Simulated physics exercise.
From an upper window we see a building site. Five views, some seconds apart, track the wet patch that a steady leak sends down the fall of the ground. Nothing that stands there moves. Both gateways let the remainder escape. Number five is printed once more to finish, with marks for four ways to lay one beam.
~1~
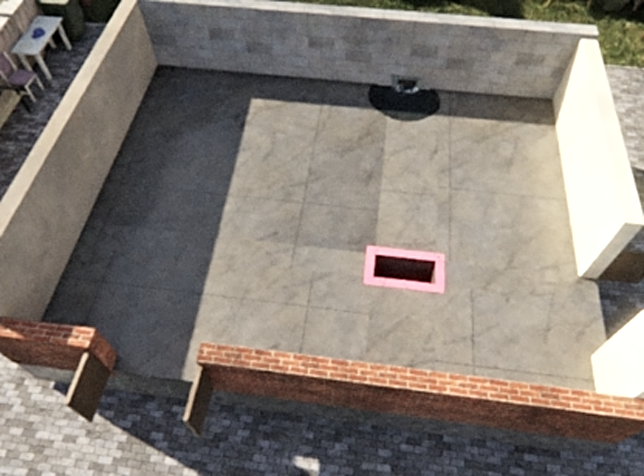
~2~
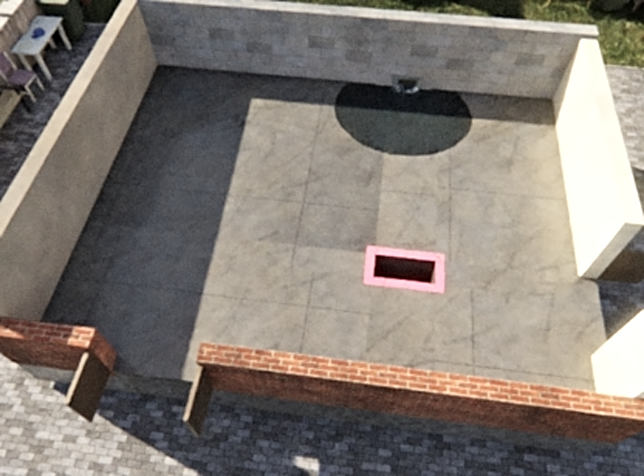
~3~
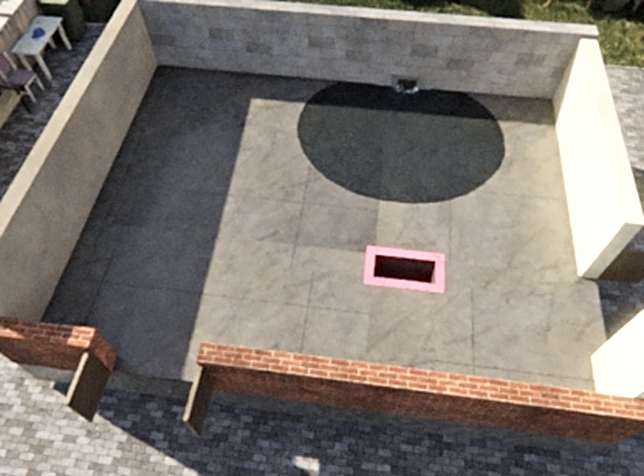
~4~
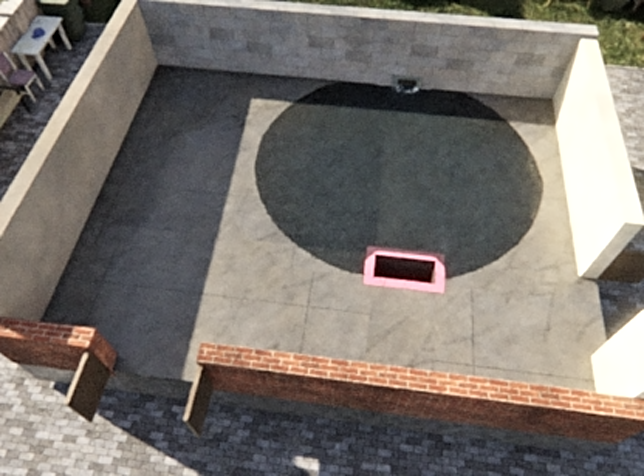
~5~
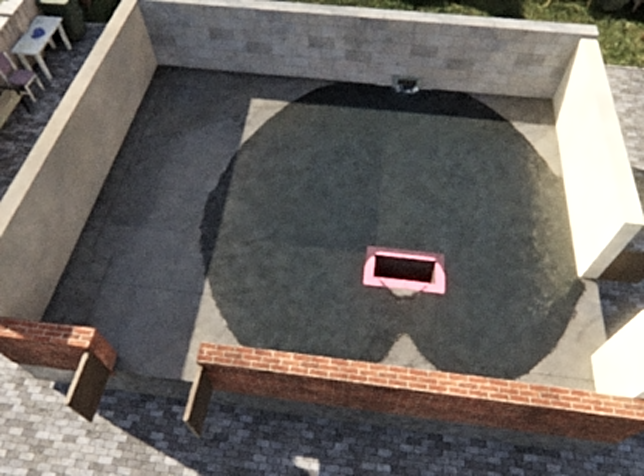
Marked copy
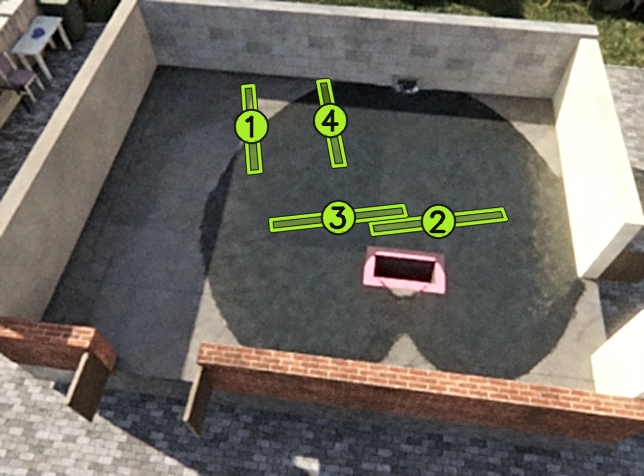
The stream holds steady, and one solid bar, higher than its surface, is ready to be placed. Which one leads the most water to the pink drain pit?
The best position is 4.
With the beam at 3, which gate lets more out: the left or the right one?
The left gate.
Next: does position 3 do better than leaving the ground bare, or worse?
It is worse.
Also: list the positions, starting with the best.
Best to worst: 4, 1, 3, 2.
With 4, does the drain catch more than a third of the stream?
Yes, it does.
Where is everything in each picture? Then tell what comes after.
Outfall at (407, 82); pink drain pit at (405, 269); open gate at (165, 360); open gate at (585, 315); 2 % of the ground under water, visible out to (413, 116); pink drain pit still dry, in the first picture.
In the second picture, 8 % of the ground under water, visible out to (386, 149); pink drain pit still dry.
In the third picture, 17 % of the ground under water, visible out to (364, 191); pink drain pit still dry.
In the fourth picture, 32 % of the ground under water, visible out to (339, 260); pink drain pit taking water.
In the fifth picture, 51 % of the ground under water, visible out to (528, 356); pink drain pit taking water.
In lime, 1 from (248, 86) to (254, 172); 2 from (371, 228) to (504, 214); 3 from (271, 225) to (404, 210); 4 from (323, 80) to (339, 165).
With 1, about 31 % of the stream goes into the pink drain pit, about 64 % out by the gates.
With 2, about 12 % of the stream goes into the pink drain pit, about 83 % out by the gates.
With 3, about 16 % of the stream goes into the pink drain pit, about 78 % out by the gates.
With 4, about 43 % of the stream goes into the pink drain pit, about 53 % out by the gates.
